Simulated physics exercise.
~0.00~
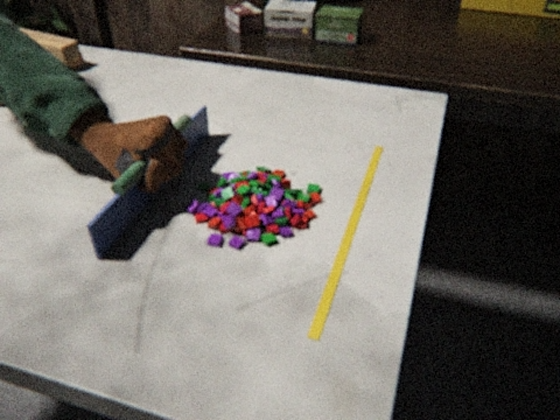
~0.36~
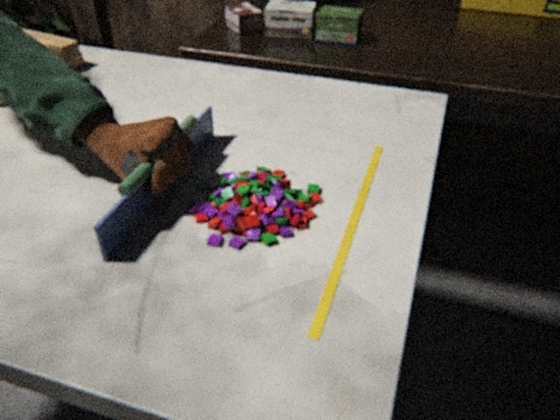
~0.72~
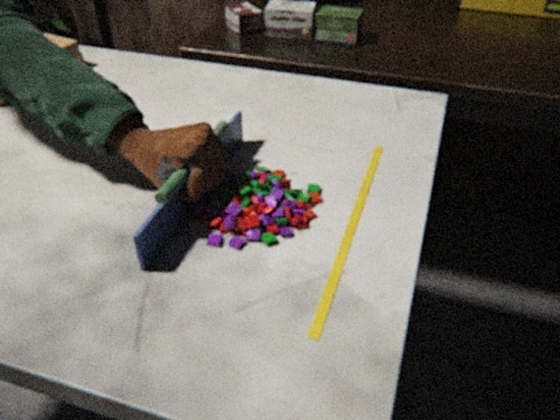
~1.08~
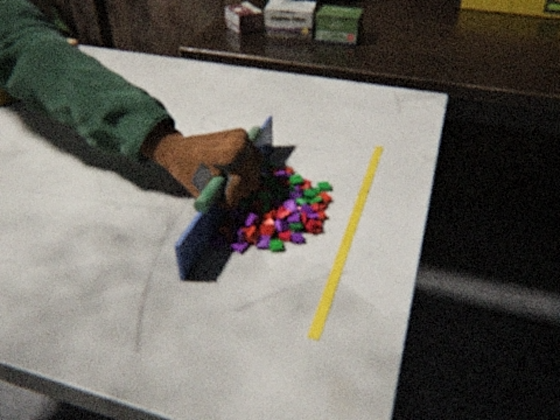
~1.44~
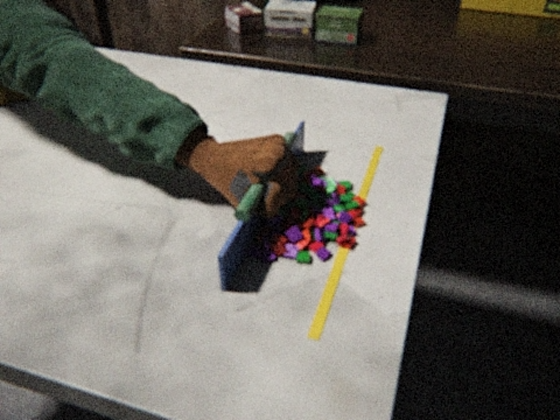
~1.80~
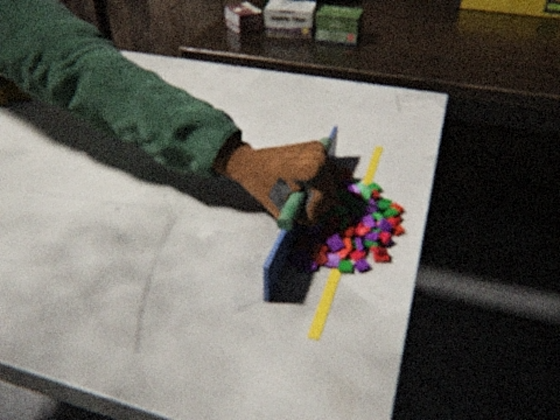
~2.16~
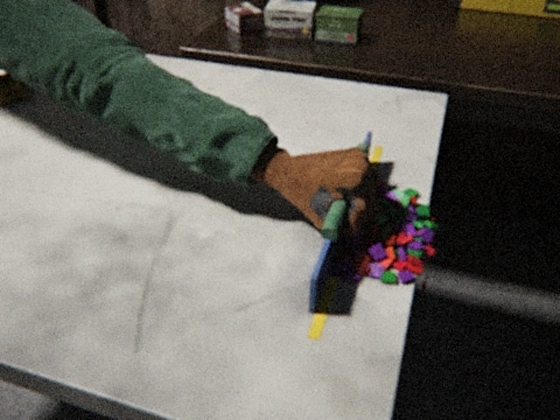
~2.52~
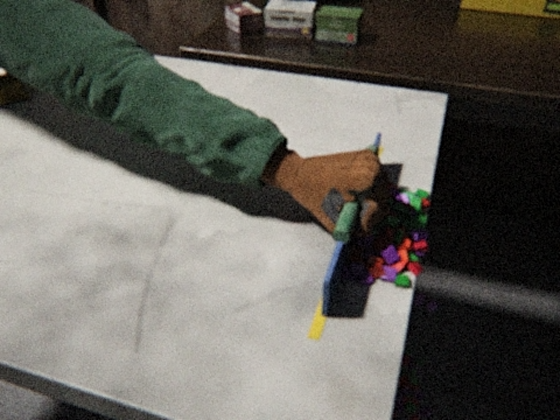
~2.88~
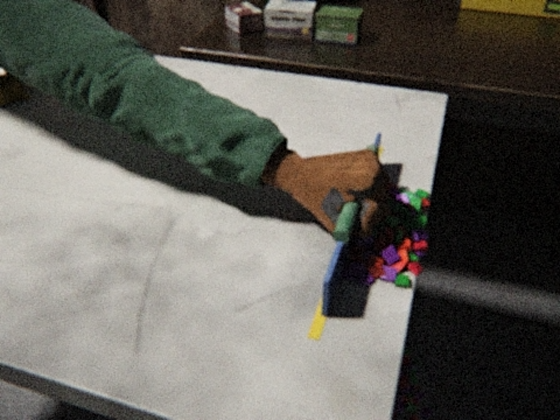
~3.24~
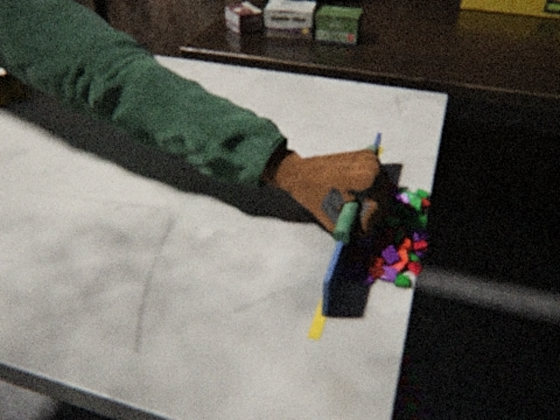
On a table, a hand scrapes colourful bits right, stopping at yellow tape as some fall.
